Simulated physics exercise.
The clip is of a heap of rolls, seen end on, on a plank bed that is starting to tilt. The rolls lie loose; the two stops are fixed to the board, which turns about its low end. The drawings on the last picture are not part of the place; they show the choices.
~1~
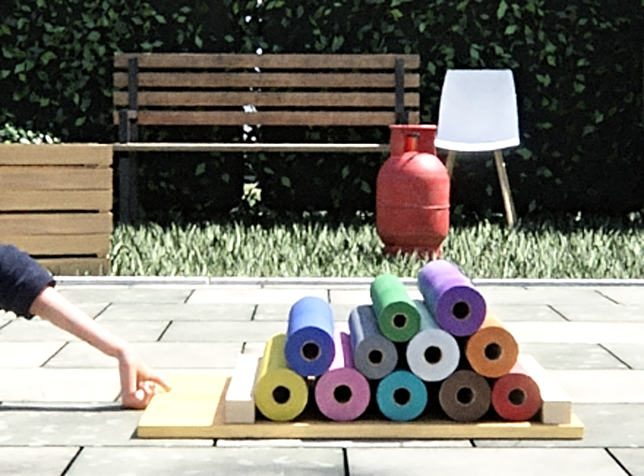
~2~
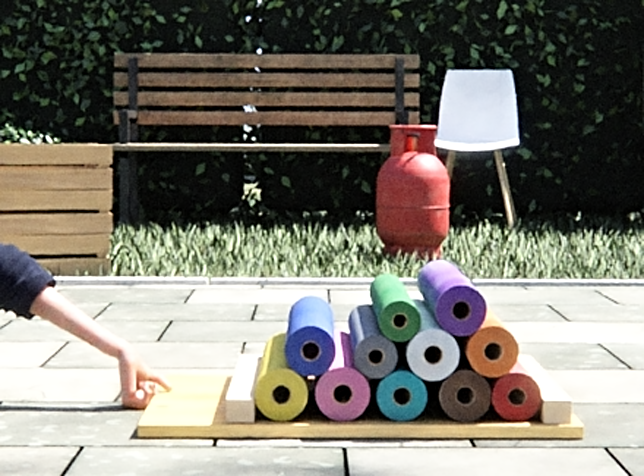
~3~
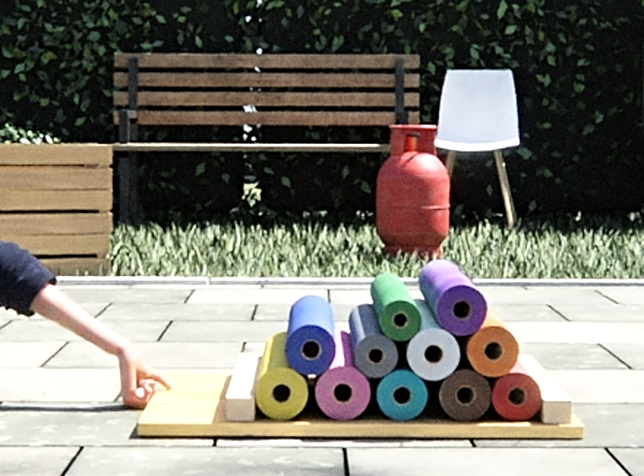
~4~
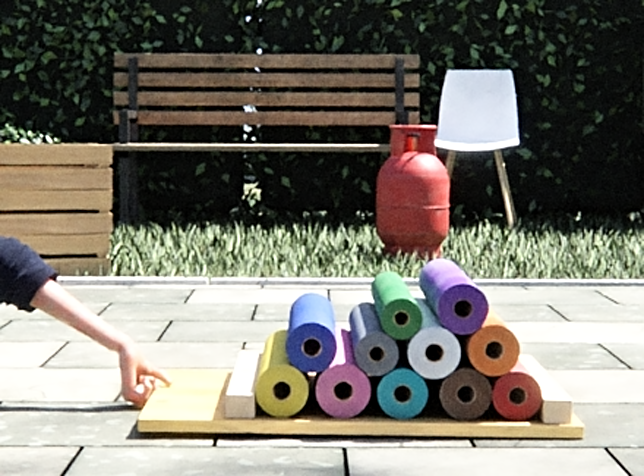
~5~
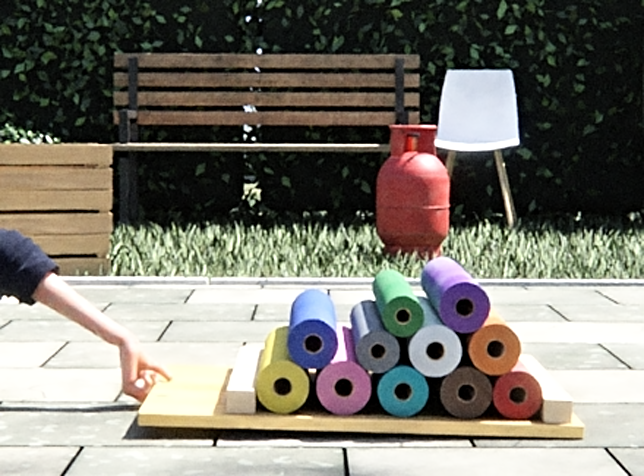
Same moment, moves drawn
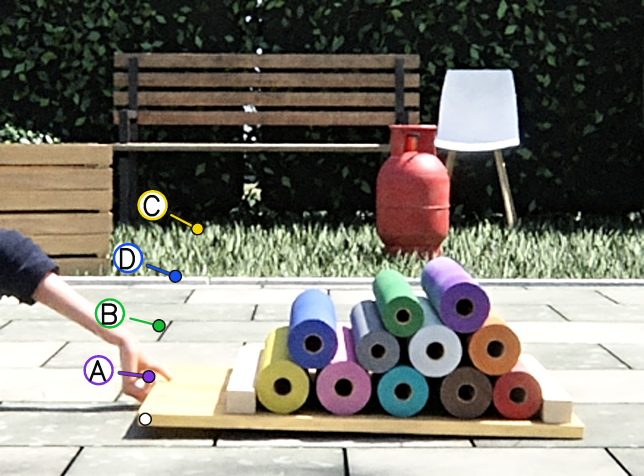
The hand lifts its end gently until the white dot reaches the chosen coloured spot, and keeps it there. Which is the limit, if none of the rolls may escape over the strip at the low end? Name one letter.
At most to B.
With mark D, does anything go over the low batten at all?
At D: Yes.
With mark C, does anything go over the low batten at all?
At C: Yes.
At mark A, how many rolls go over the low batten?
At A the number is none.
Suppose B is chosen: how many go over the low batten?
With B, none.
On the marked copy, A at (149, 377); B at (159, 326); C at (198, 229); D at (176, 276); the white dot at (145, 419).
With B. Early on, board at 12°.
Further on, board at 14°.
At the end, board at 14°, none over the low batten.
As for the rest, A none over the low batten; C three over the low batten (orange, white, purple); D two over the low batten (orange, purple).
